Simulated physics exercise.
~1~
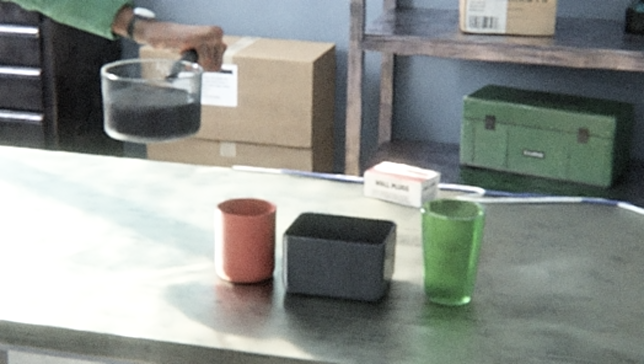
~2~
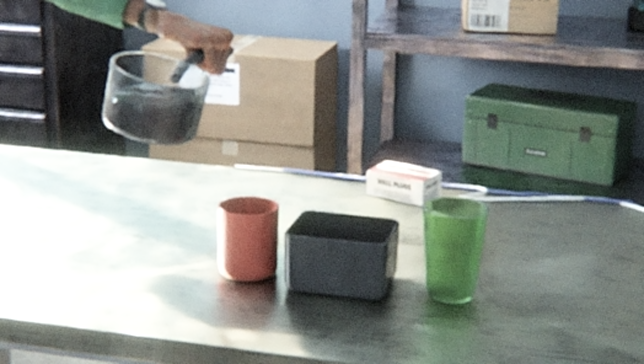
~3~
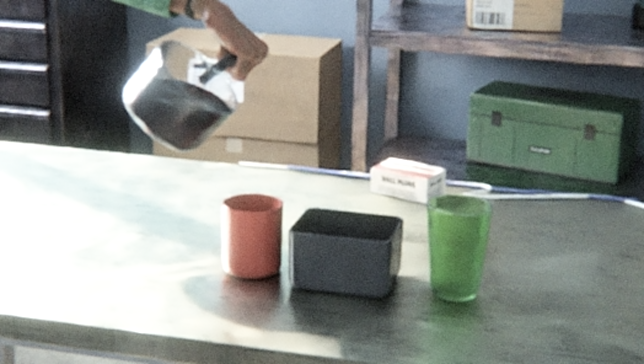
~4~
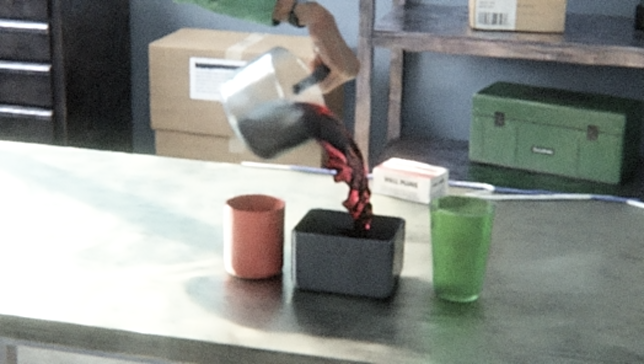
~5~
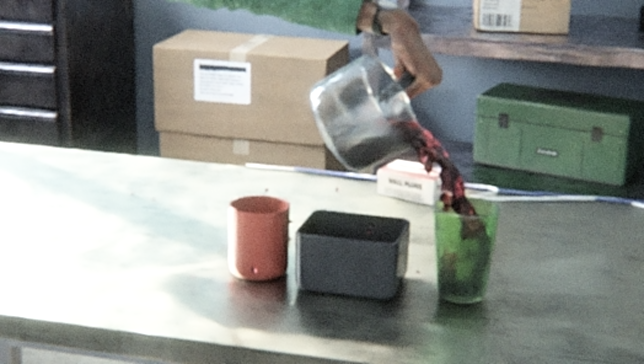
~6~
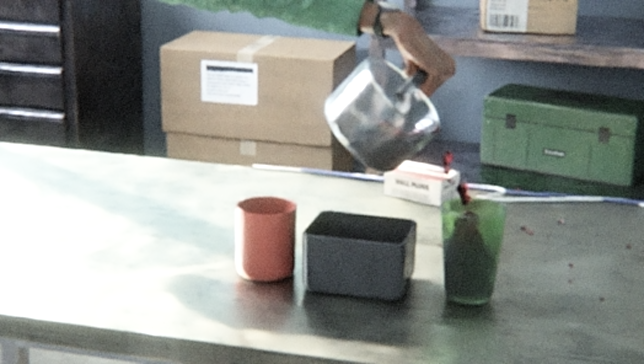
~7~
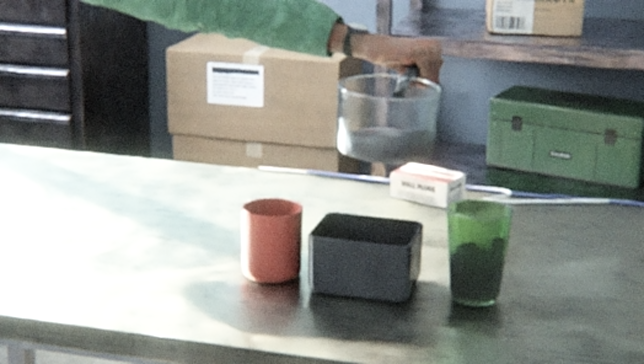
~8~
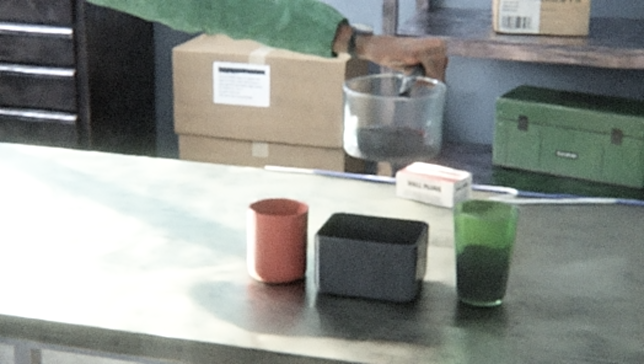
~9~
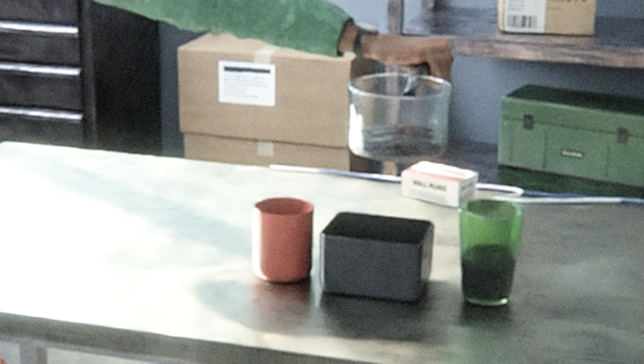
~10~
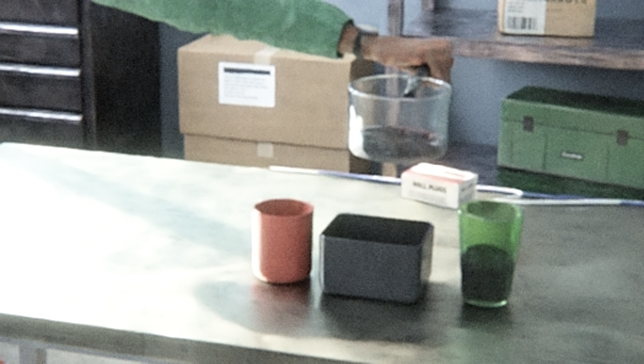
On a table in a room with boxes and shelves, a hand tipped a clear pot and poured dark red wine into a black tub, then moved right into a green glass, splashing a little, before righting the pot, leaving the glass partly filled.
